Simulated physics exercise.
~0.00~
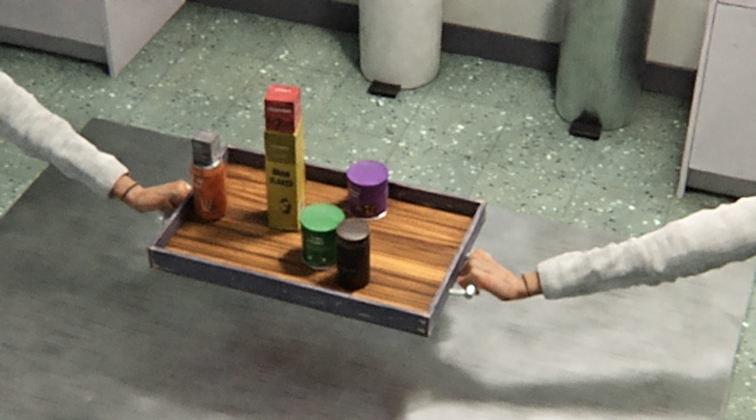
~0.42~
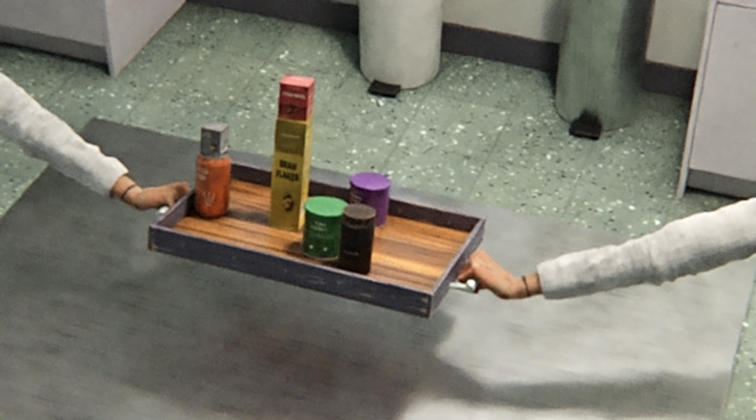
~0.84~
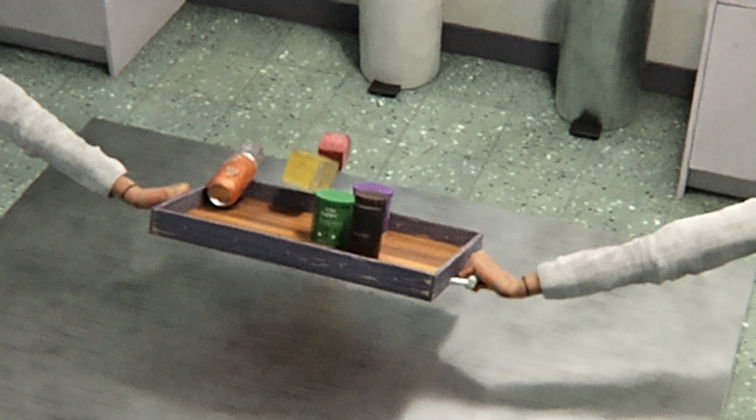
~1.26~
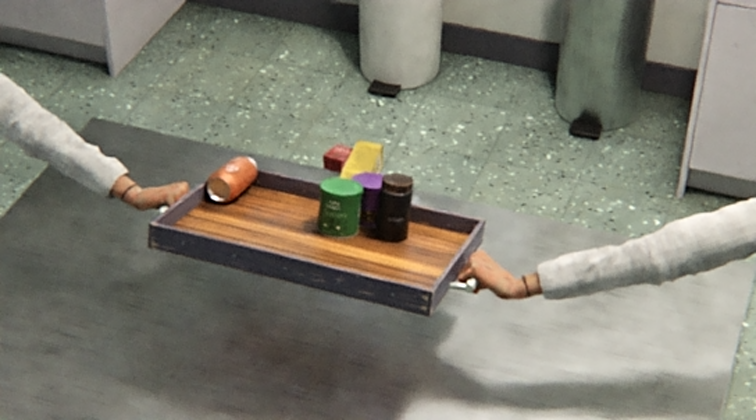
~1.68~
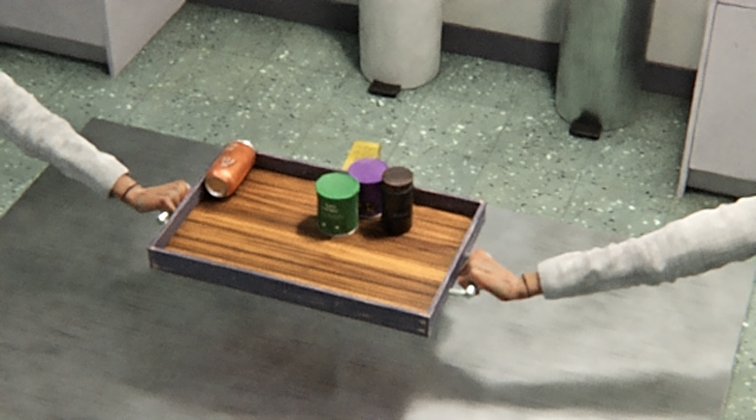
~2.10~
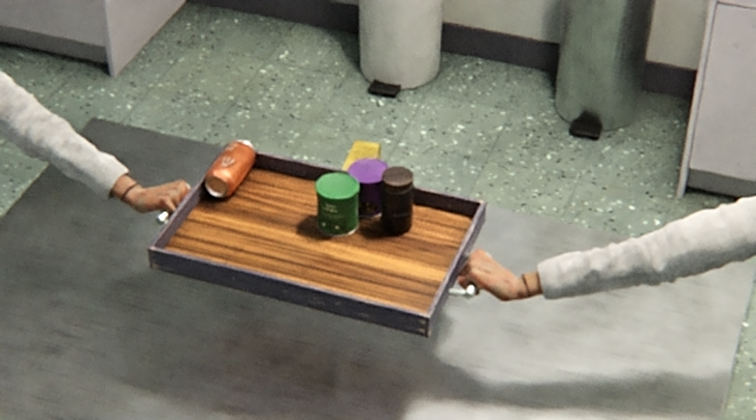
A wooden tray with a dark rim, held by two hands in white sleeves above a grey surface, is seen from above in a room with a speckled green floor and two bins behind. It carries an orange can at left, a tall yellow carton topped by a red packet, and green, purple and black containers. The tray tips, its far side dropping. The carton and packet topple over the far edge, the can falls onto its side, and the green and black containers slide back. The tray levels, the three containers upright beside the fallen can, the carton partly visible beyond the rim.
